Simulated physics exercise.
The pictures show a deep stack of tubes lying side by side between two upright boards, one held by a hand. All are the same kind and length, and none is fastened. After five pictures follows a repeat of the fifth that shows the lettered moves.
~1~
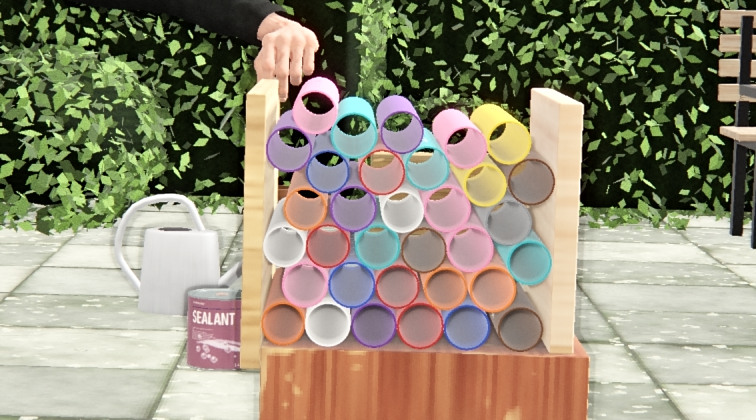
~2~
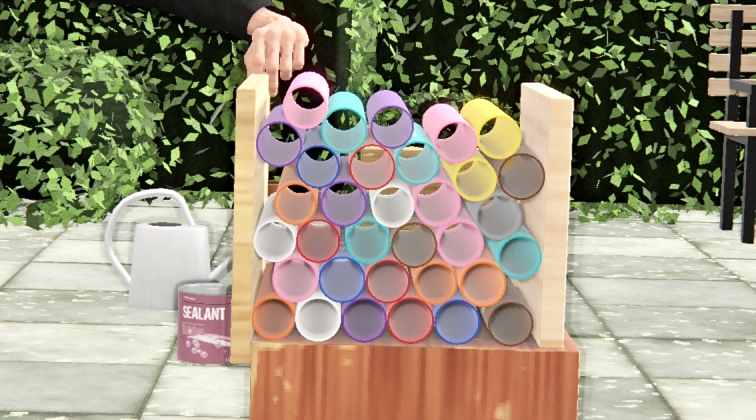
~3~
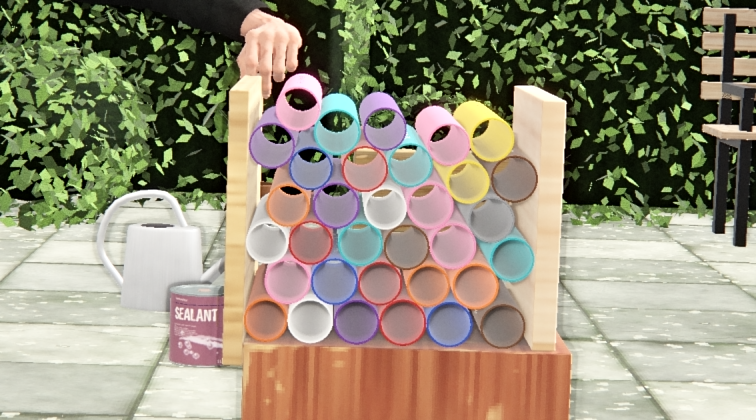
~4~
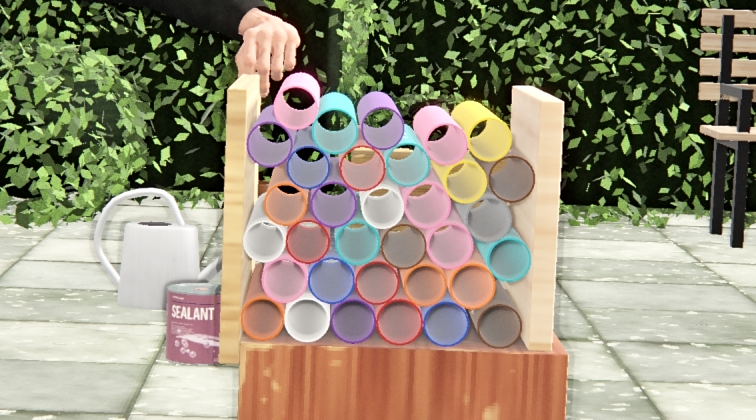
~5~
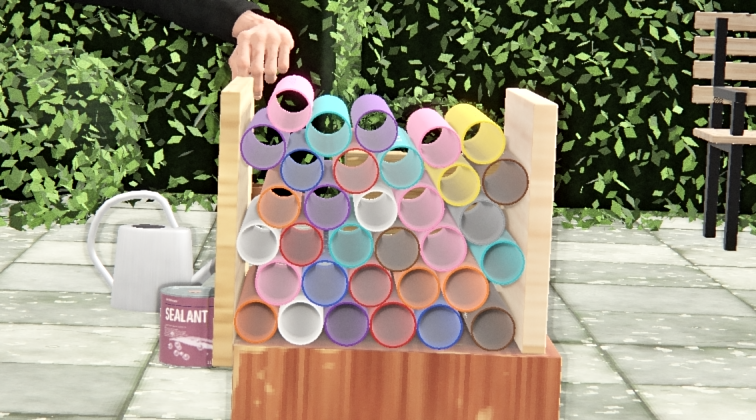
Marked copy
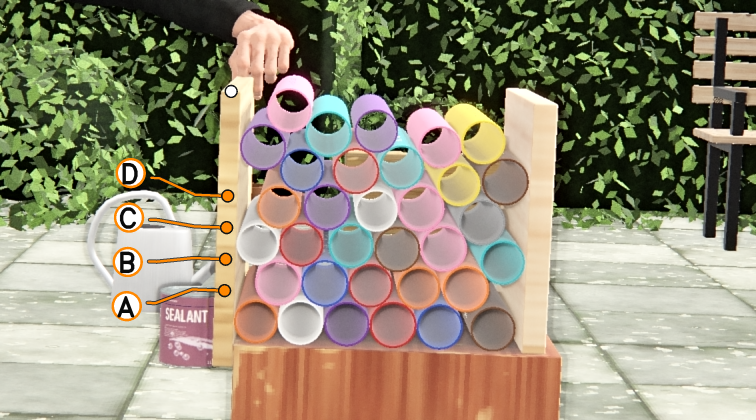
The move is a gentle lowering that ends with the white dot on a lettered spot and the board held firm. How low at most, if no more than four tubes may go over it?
It can be let down to B.
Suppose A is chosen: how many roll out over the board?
It comes to six.
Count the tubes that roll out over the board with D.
It comes to none.
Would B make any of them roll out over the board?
Yes.
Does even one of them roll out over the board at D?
No.
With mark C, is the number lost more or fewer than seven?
It loses fewer than seven.
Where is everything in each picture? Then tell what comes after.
An orange tube (283, 324); a brown tube (520, 329); an orange tube (493, 289), in the first frame.
An orange tube (483, 284); a turquoise tube (520, 257), in the second frame.
A grey tube (491, 219); a turquoise tube (410, 165), in the third frame.
A turquoise tube (335, 131); side board (242, 206), in the fourth frame.
An orange tube (256, 321); a brown tube (493, 328); an orange tube (466, 289), in the fifth frame.
On the marked copy, A at (225, 290); B at (226, 259); C at (227, 227); D at (228, 196); the white dot at (231, 92).
Taking B. A third of the way, top of the board (239, 167).
Two thirds of the way, top of the board (236, 251).
When it is over, top of the board (236, 259), two out over the board.
As for the rest, A more than four out over the board; C two out over the board; D none out over the board.
